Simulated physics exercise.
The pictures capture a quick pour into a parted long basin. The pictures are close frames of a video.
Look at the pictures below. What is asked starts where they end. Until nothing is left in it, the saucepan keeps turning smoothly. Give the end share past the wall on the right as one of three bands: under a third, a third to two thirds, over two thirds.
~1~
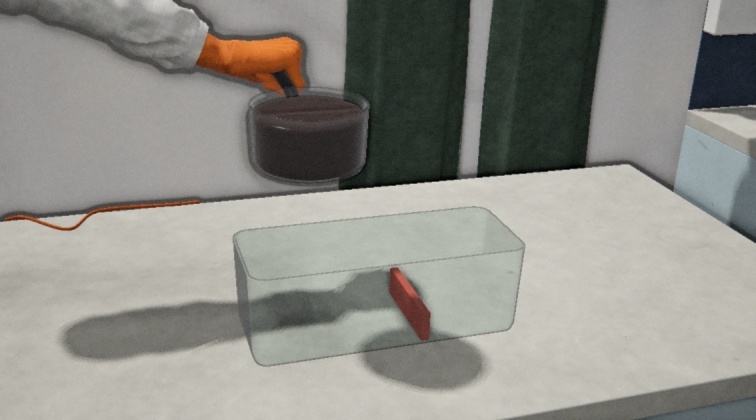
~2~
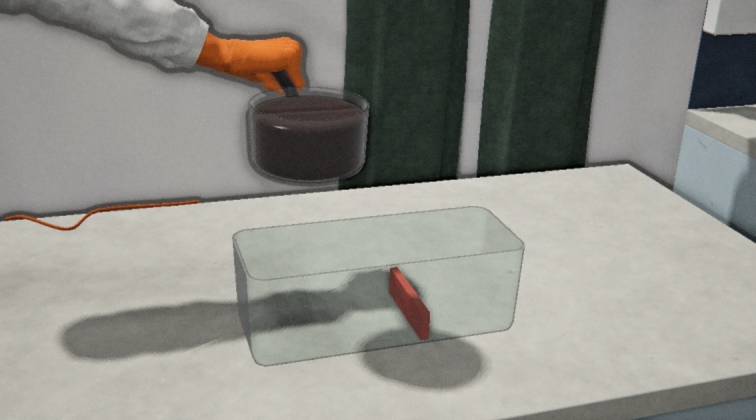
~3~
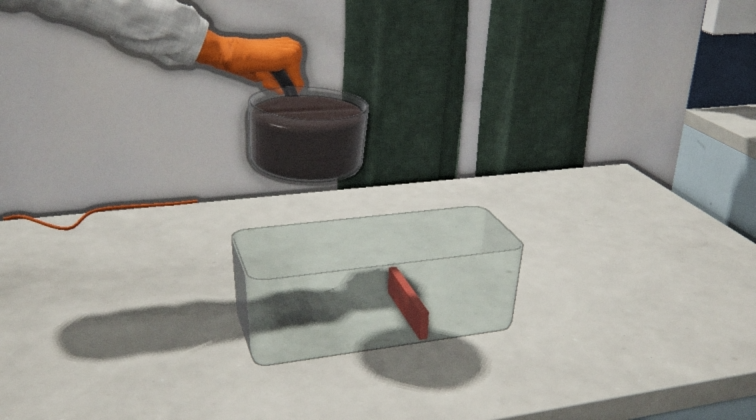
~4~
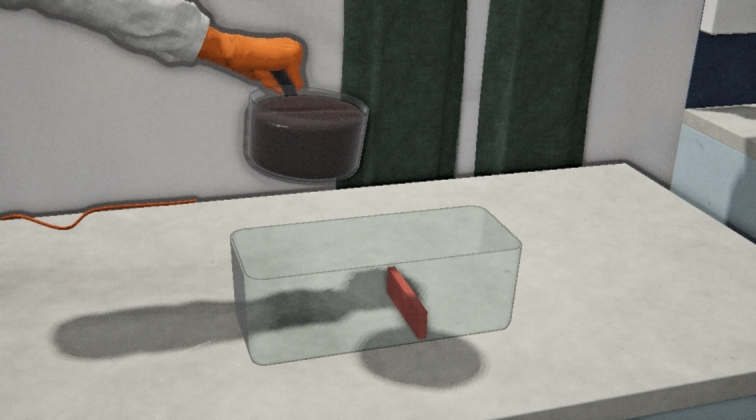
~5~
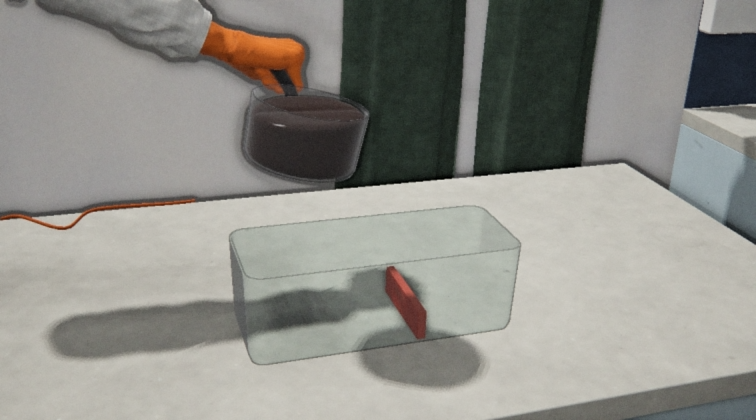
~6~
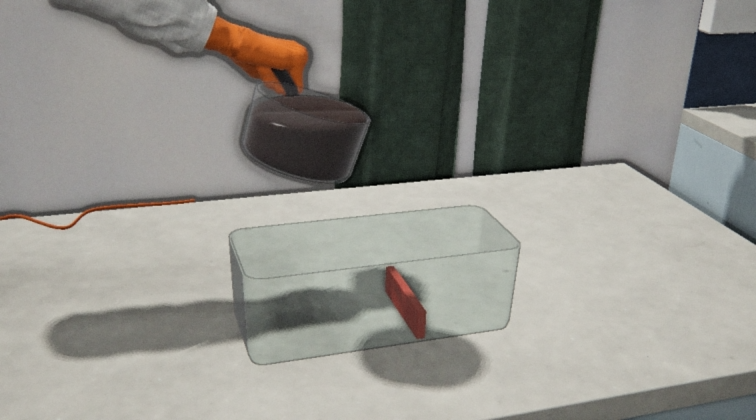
After it calms, what's right of the wall is a middling share, one third to two thirds.
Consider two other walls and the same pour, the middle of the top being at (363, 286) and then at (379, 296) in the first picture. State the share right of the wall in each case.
It works out to around 90 per cent for the first and around 70 per cent for the second.
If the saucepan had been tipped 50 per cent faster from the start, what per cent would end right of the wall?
Near 30 %.
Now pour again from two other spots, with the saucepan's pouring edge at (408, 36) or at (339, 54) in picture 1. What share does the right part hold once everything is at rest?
Roughly 70 per cent, and 25 per cent.
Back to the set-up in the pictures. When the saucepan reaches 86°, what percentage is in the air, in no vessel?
That comes to near 45 percent.
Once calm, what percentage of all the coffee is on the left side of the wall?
Close to 55 in a hundred.
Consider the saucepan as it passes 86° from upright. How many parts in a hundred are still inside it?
Around 40 in a hundred has not poured out yet.
A moment on, the saucepan is tipped on its side and 41 per cent is still to pour, 4 is left of the wall and 12 right of it.
Next, the saucepan is tipped right over and 4 per cent is still to pour, 42 is left of the wall and 46 right of it.
Then the saucepan is tipped right over and 0 per cent is still to pour, 53 is left of the wall and 44 right of it.
Later the saucepan is tipped right over and 0 per cent is still to pour, 54 is left of the wall and 44 right of it.
In the end 54 per cent lies left of the wall, 44 right of it and 2 outside.
